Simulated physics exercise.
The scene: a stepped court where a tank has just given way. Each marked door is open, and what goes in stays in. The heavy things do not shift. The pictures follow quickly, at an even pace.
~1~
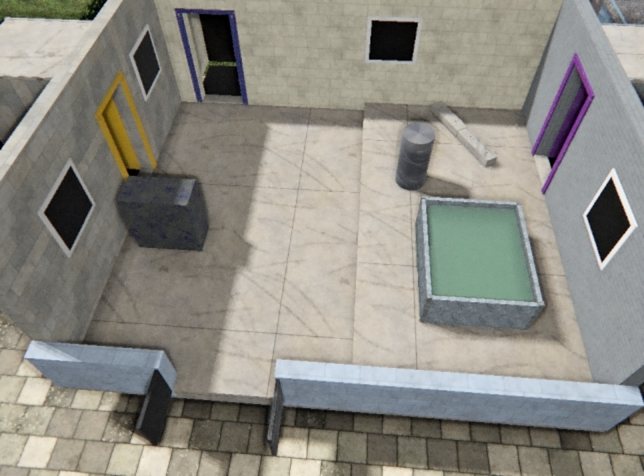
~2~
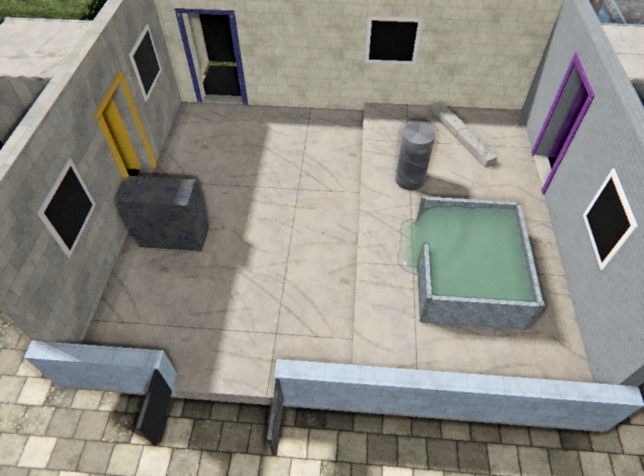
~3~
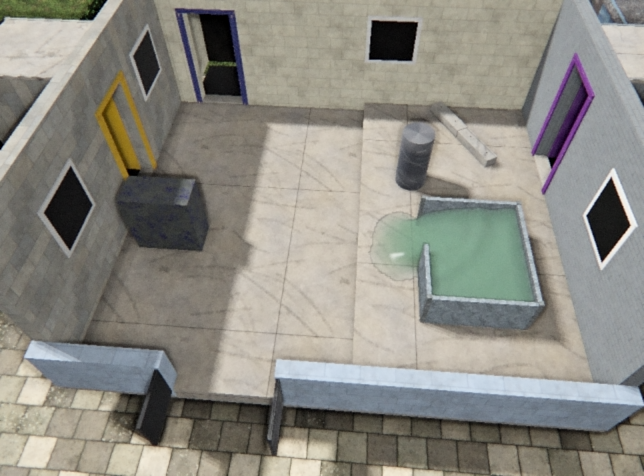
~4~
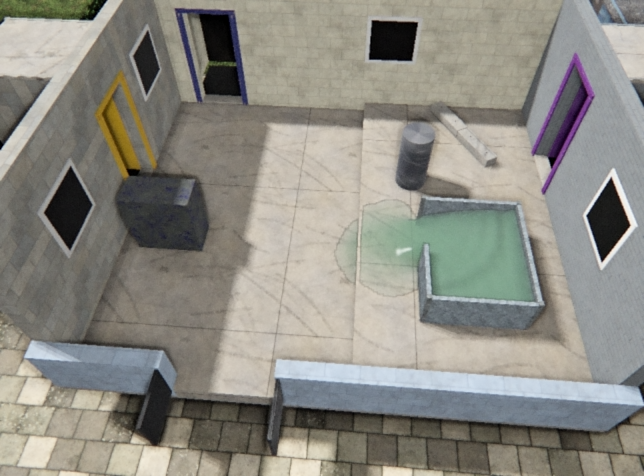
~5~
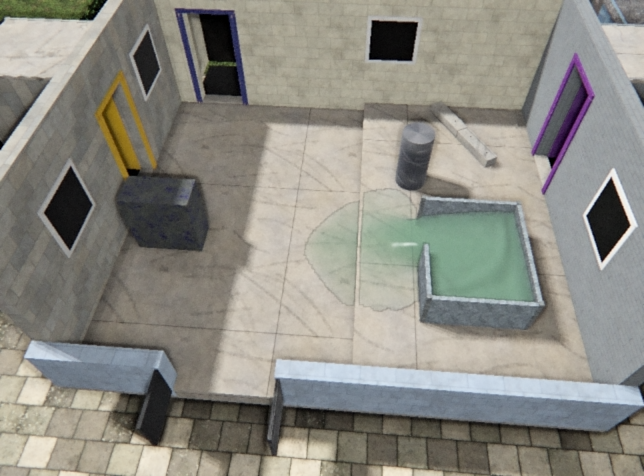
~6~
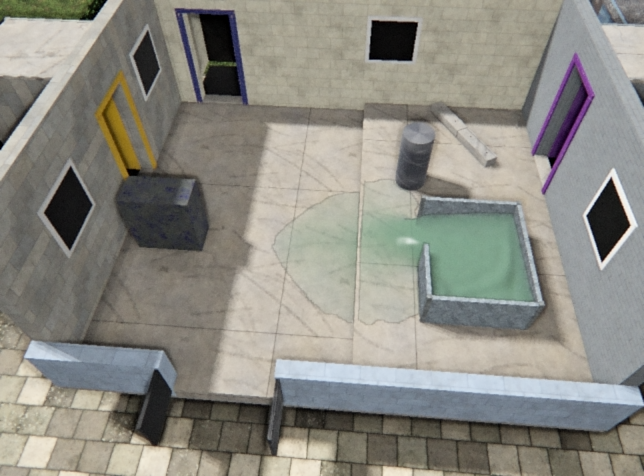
Green water pours from a gap in the left side of a square grey tank at the right of a walled stone court, seen from a fixed, high view. A dark block sits near a yellow doorway at left, with a grey cylinder and pale beam behind the tank and a purple doorway at right. The water, still at first, spreads leftward across the pale floor in a widening, thinning sheet.
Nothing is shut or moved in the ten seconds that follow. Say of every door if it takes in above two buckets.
One by one: The blue door floods; the purple door holds within the limit; the yellow door floods.
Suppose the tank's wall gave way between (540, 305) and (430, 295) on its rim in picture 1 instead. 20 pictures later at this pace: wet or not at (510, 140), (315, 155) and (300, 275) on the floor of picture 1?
One after the other: Awash, no water, flooded.
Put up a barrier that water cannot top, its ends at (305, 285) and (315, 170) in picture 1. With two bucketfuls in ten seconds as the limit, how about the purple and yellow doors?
In short: Purple takes less; yellow keeps below it.
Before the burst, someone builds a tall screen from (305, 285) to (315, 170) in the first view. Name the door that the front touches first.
That is the blue-painted one.
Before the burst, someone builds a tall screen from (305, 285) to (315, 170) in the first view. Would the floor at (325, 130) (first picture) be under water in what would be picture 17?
Answer: Under water.
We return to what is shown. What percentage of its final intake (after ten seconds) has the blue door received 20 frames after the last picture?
Close to 5 %.
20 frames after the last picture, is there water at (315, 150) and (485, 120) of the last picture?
As listed: Wet, not flooded.
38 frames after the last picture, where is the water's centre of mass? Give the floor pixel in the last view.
Around (277, 228).
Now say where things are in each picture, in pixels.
In the first picture, still water in the water tank at (476, 250).
In the second picture, water pours out at (422, 240) and has run to (411, 224).
In the third picture, the front is at (375, 258), out from the gap at (422, 241).
In the fourth picture, water pours out at (422, 241) and has run to (342, 260).
In the fifth picture, water pours out at (422, 241) and has run to (311, 255).
In the sixth picture, water pours out at (422, 241) and has run to (282, 237).
A moment on, water covers 25 % of the floor; the blue door not reached, the purple door not reached, the yellow door not reached.
Next, water covers 50 % of the floor; the blue door not reached, the purple door not reached, the yellow door under two buckets in.
Then, water covers 60 % of the floor; the blue door wet at the sill, nothing in, the purple door not reached, the yellow door over two buckets in.
Later, water covers 55 % of the floor; the blue door over two buckets in, the purple door not reached, the yellow door far over two buckets in.
In the end, water covers 60 % of the floor; the blue door over two buckets in, the purple door not reached, the yellow door far over two buckets in.
